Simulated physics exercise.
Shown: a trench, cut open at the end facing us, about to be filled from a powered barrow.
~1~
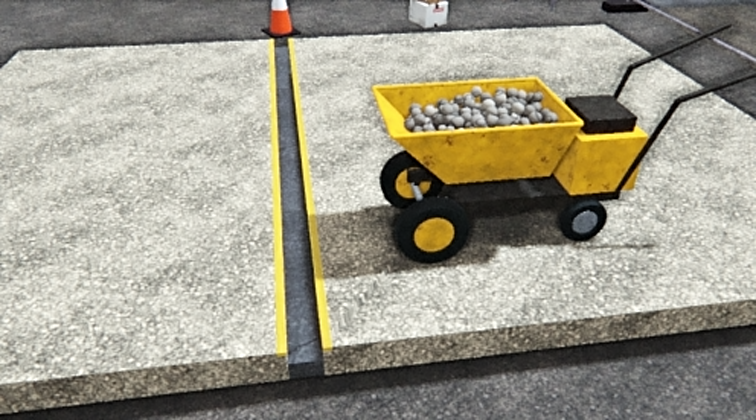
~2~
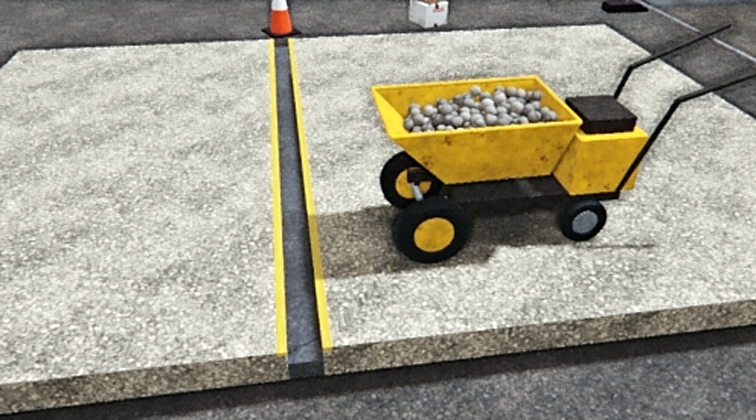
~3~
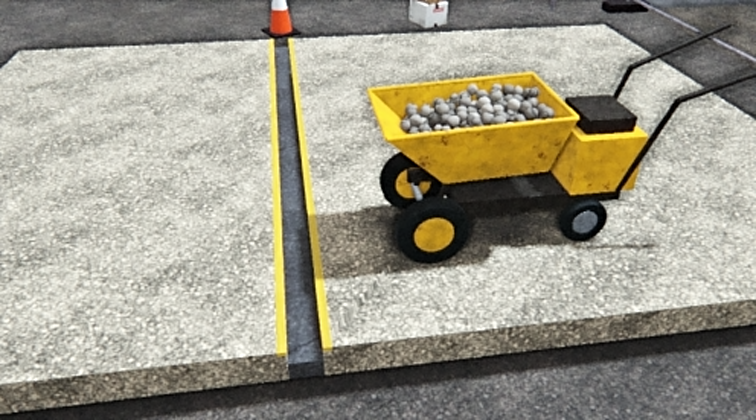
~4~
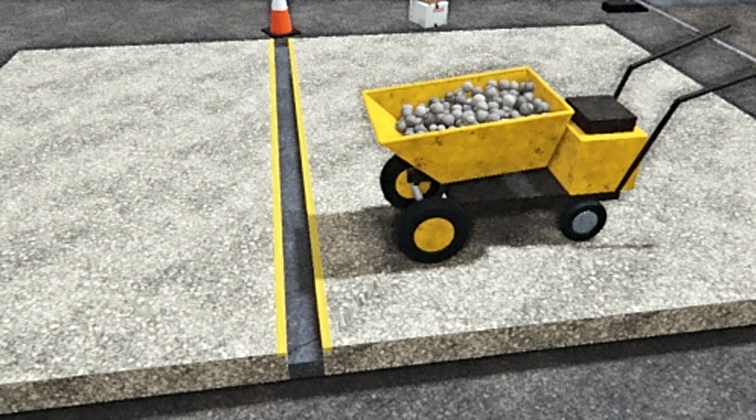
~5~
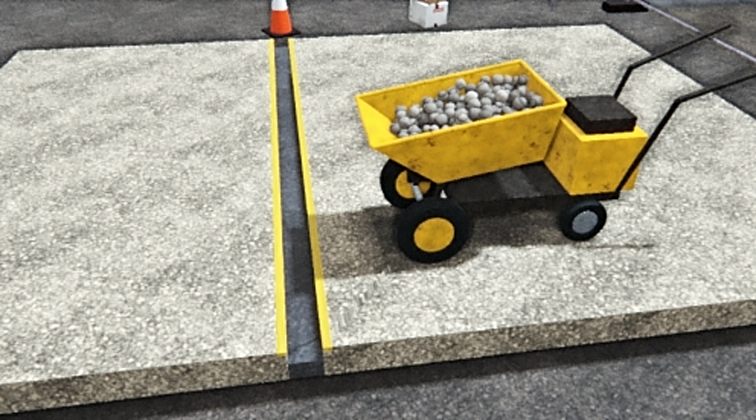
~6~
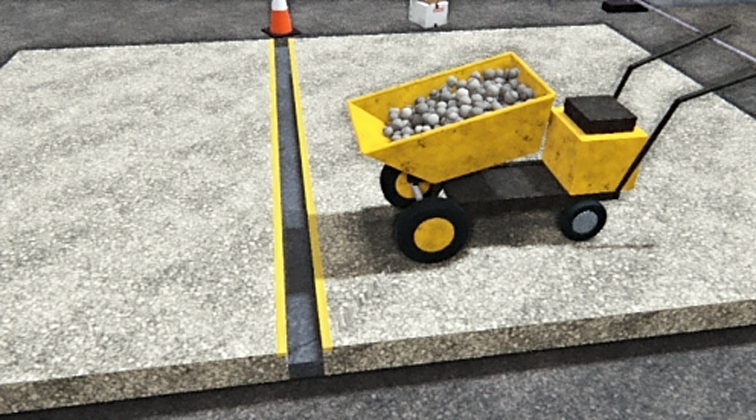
On a pale gravelly slab, a yellow barrow's skip of grey pebbles tilts slightly leftward beside a narrow trench.
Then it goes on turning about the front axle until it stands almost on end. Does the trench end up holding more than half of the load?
No.
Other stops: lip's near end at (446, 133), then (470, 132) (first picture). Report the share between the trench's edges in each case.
Close to 30 in a hundred, and close to 20 in a hundred.
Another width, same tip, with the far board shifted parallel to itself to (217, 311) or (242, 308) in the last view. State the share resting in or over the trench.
Lab note: Case 1 around 80 %, case 2 70 %.
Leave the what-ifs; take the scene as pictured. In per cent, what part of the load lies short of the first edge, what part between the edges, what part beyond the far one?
Short 0, between 35, beyond 40.
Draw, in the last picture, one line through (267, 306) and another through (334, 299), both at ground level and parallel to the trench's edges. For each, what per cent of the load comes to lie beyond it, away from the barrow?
I'd put it near 30 in a hundred, then near 70 in a hundred.
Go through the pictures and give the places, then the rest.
In the first frame, lip of the skip at (393, 137), level; top of the load at (487, 118), river pebbles; first edge of the trench at (322, 300); far edge at (280, 304), the trench under half as wide as the skip, and about half as deep as wide.
In the second frame, lip of the skip at (391, 138), level; top of the load at (501, 113).
In the third frame, lip of the skip at (387, 140), tipped barely; top of the load at (497, 111).
In the fourth frame, lip of the skip at (381, 143), tipped a little; top of the load at (506, 113).
In the fifth frame, lip of the skip at (373, 147), tipped a little; top of the load at (499, 109).
In the sixth frame, lip of the skip at (364, 153), tipped a little; top of the load at (492, 92); first edge of the trench at (322, 300); far edge at (280, 304).
Soon, skip tipped steeply; all in the skip.
A while on, skip tipped steeply; most in the skip; a small part in or heaped over the trench; a small part beyond it; a stray few falling.
Towards the end, skip tipped right over; about a quarter in the skip; a stray few short of the trench; about a third in or heaped over the trench; about a third beyond it.
Finally, skip tipped right over; about a quarter in the skip; a stray few short of the trench; about a third in or heaped over the trench; about a third beyond it.
